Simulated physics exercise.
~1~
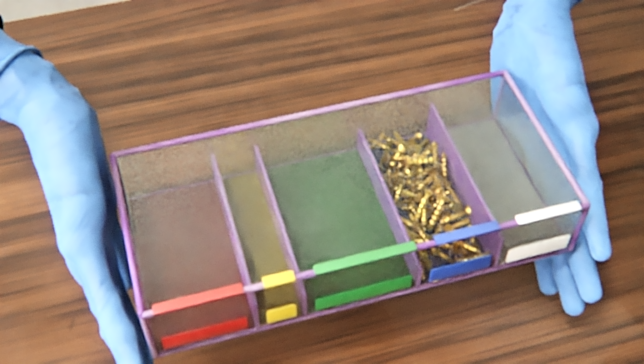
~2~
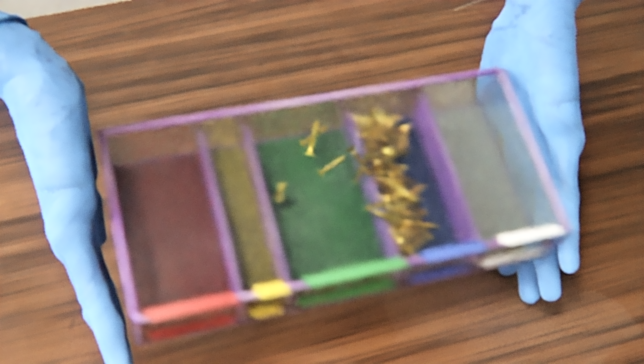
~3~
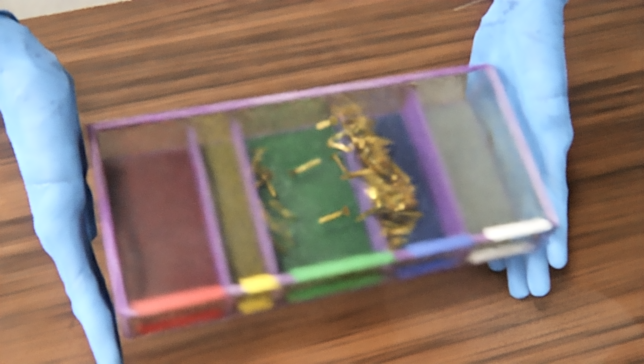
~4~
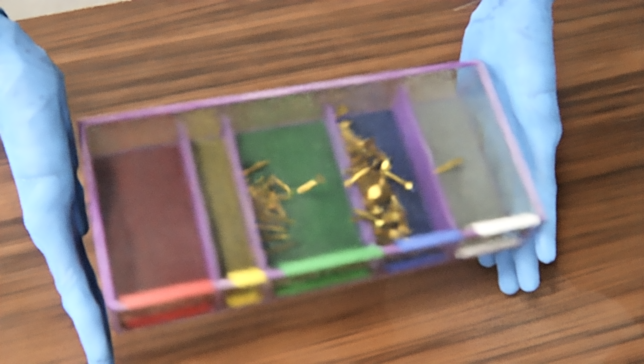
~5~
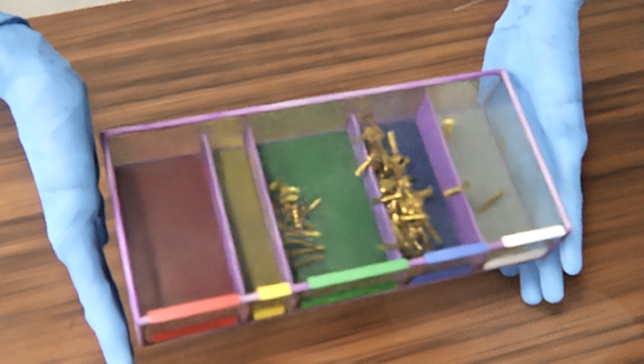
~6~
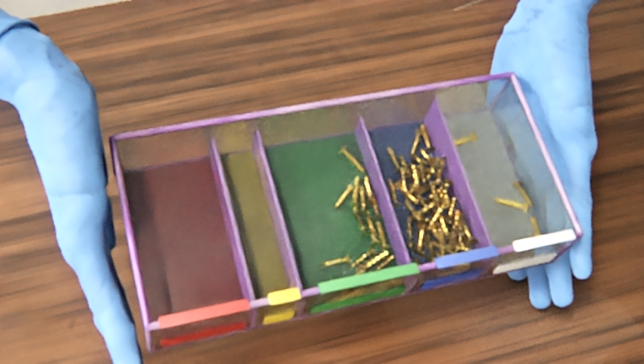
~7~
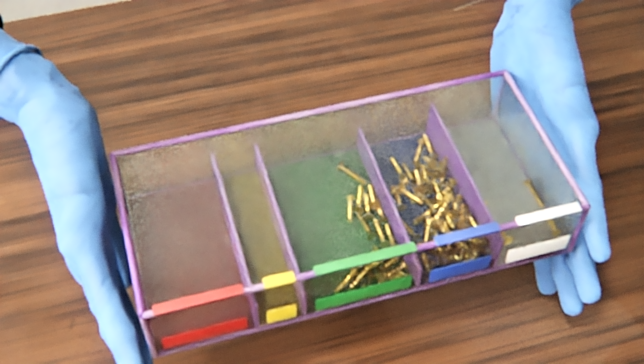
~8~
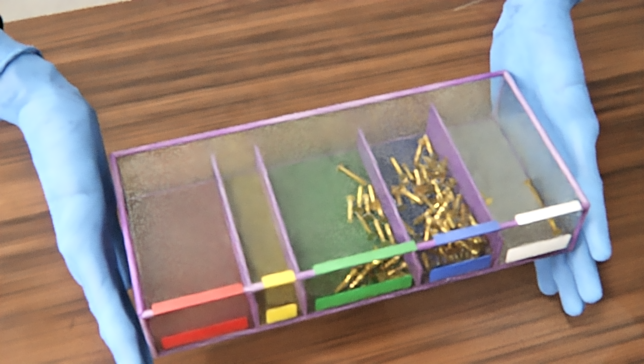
Gloved hands shaking and tilting a lidded compartment box, brass-coloured screws spilling from blue into green and white, then settling level.
